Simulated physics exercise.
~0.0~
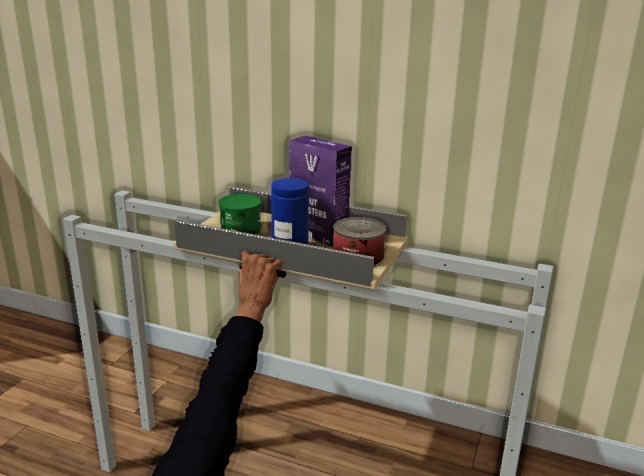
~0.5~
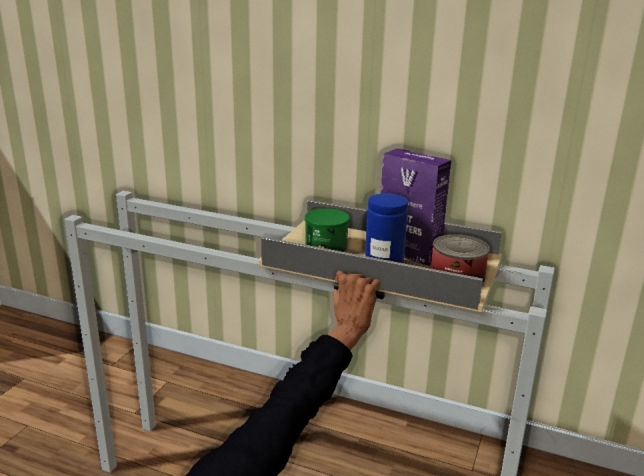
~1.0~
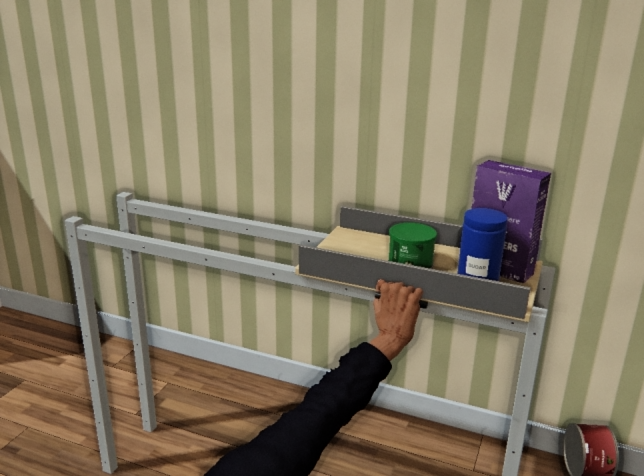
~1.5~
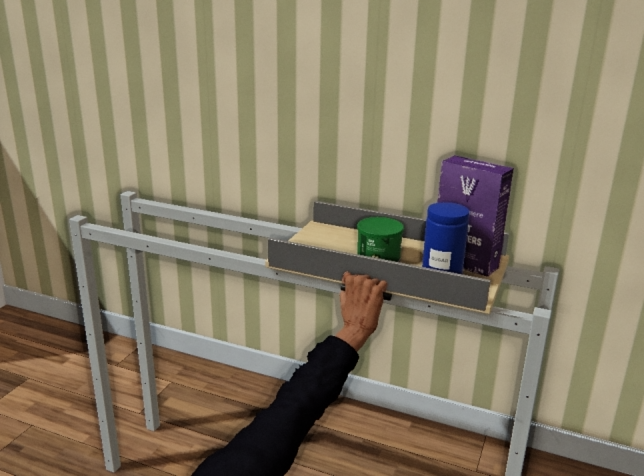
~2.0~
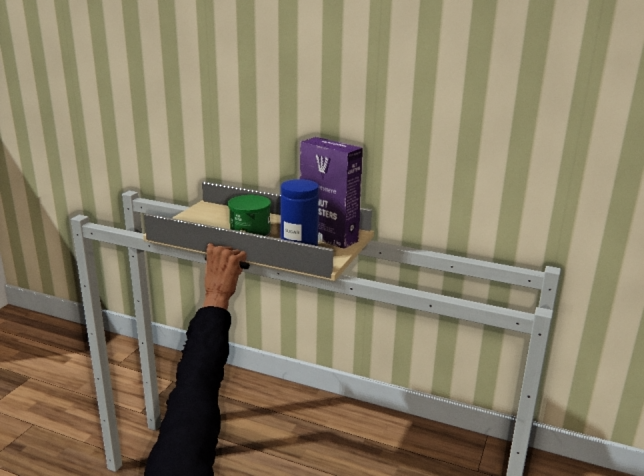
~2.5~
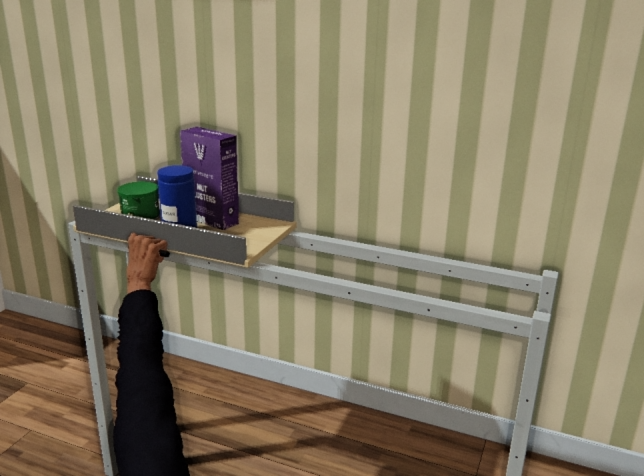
At first, a dark-sleeved arm reaches to a shallow tray on a pale metal frame before a striped wall, with a green tub, a blue jar, a tall purple packet and a red tub on it. The hand moves the tray to the right along the rails. As it reaches the right end, the red tub drops off the open side onto the floor, while the others sit closer to that edge. The hand then brings the tray back leftward, all the way to the left end. There, the three remaining items have shifted left across the tray, with the jar and packet still upright.
